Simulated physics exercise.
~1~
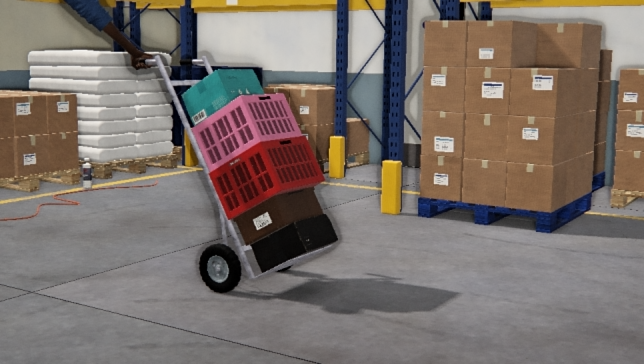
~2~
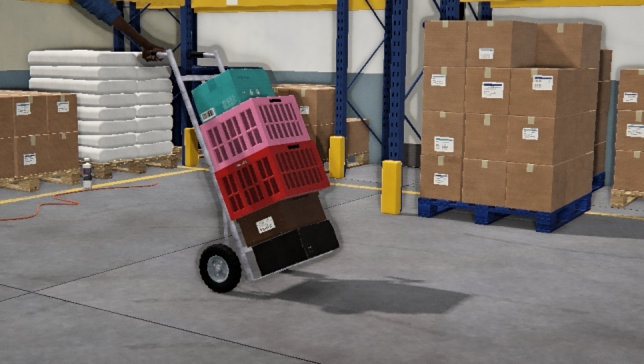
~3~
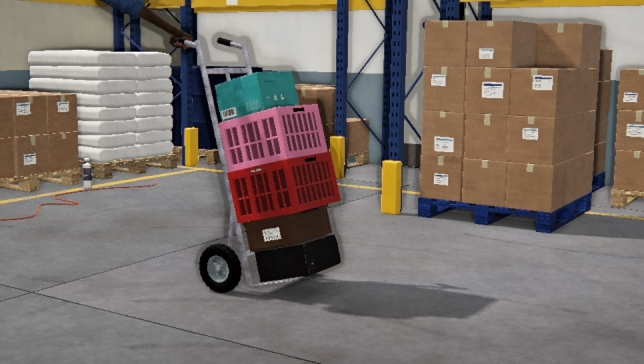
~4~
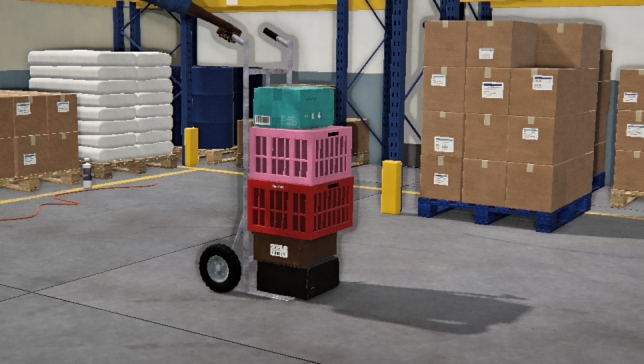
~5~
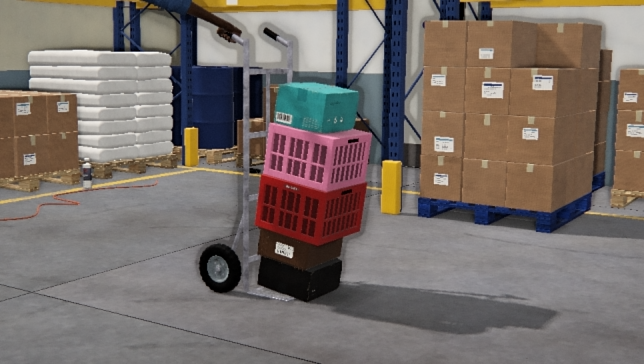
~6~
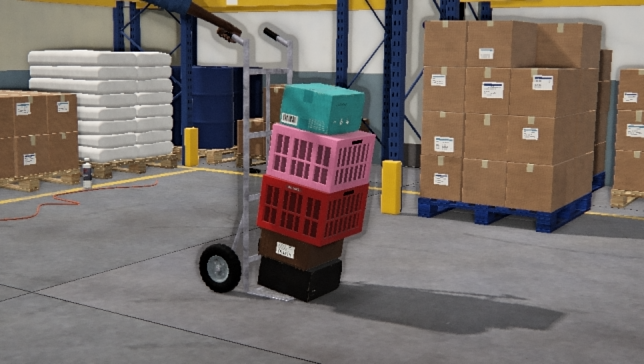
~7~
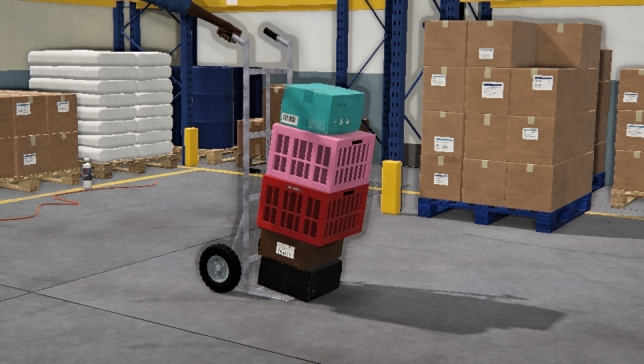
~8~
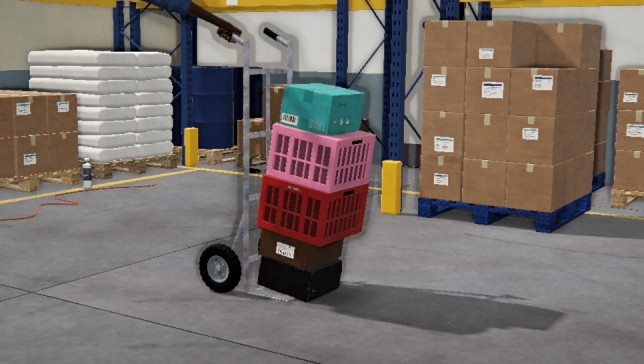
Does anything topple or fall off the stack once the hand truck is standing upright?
No, nothing topples or falls off. The upper crates and the turquoise box end up shifted to the right, but the whole stack stays standing.
